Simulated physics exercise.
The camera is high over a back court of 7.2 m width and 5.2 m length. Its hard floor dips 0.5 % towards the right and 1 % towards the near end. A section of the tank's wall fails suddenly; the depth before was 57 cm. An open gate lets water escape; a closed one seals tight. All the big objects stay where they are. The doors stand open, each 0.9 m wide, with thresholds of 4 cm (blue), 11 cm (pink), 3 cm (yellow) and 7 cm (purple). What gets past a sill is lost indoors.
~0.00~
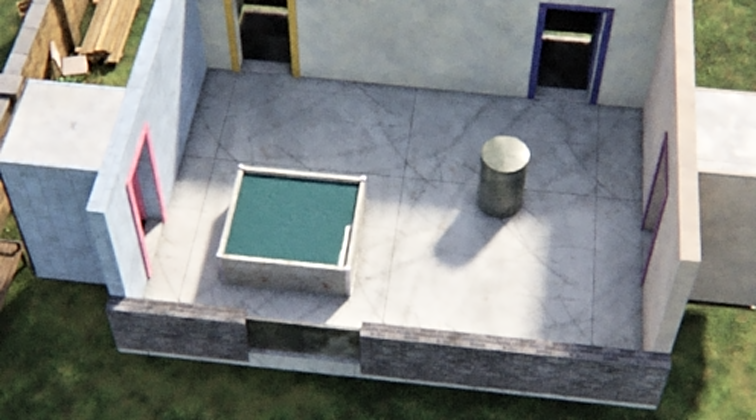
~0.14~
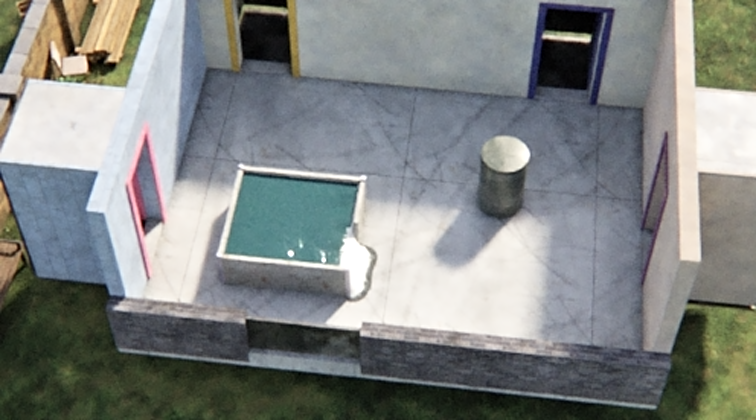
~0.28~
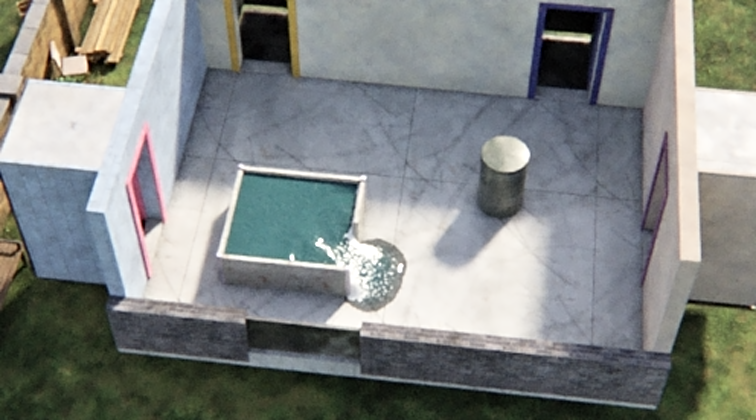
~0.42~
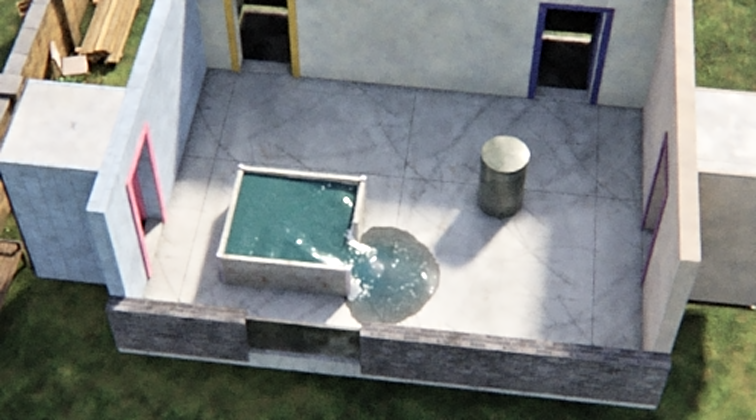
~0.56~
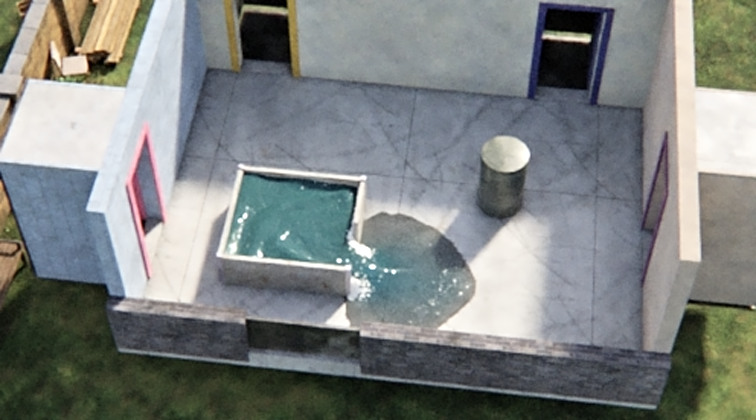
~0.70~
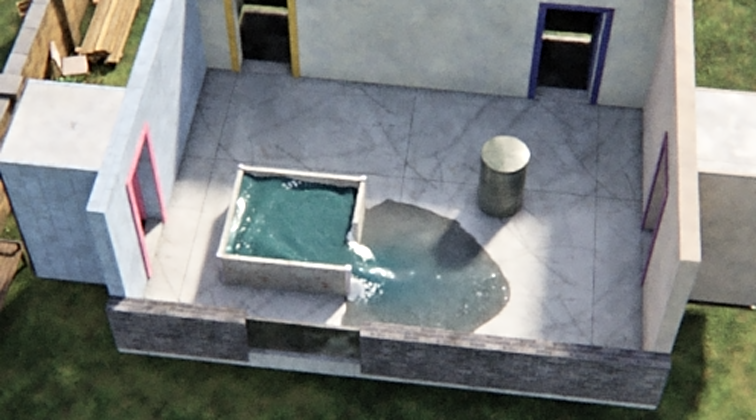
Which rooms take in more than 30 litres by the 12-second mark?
Within that time: At the blue door it passes the limit; at the pink door it does not reach the limit; at the yellow door it does not reach the limit; at the purple door it exceeds the limit.
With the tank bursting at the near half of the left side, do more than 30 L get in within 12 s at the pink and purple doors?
Then: Pink above, purple below.
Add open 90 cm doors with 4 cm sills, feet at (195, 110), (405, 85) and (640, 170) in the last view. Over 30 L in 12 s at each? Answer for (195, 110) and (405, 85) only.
In that order: Not over, below.
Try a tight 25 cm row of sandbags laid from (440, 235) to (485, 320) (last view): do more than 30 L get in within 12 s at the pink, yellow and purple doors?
Then: Pink below, yellow below, purple not over.
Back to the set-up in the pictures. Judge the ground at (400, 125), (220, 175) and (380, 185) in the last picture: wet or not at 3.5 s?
In that order: Still dry, not reached, still dry.
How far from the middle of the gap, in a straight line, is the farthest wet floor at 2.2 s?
About 4.6 m.
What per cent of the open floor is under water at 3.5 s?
Near 40 per cent is wet.
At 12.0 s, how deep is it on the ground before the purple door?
Some 6.0 cm.
After 1.4 s water covers 25 % of the floor and is deepest (30 cm) near (359, 276); blue door not reached, pink door not reached, yellow door not reached, purple door not reached.
After 2.2 s water covers 35 % of the floor and is deepest (34 cm) near (627, 379); blue door not reached, pink door not reached, yellow door not reached, purple door 14 cm at the sill, 1 L in.
After 3.5 s water covers 40 % of the floor and is deepest (23 cm) near (627, 379); blue door not reached, pink door not reached, yellow door not reached, purple door 15 cm at the sill, 45 L in.
After 7.0 s water covers 55 % of the floor and is deepest (12 cm) near (641, 129); blue door 10 cm at the sill, 36 L in, pink door not reached, yellow door not reached, purple door 9 cm at the sill, 74 L in.
After 12.0 s water covers 90 % of the floor and is deepest (10 cm) near (410, 355); blue door 5 cm at the sill, 69 L in, pink door not reached, yellow door 1 cm at the sill, 0 L in, purple door 6 cm at the sill, 79 L in.
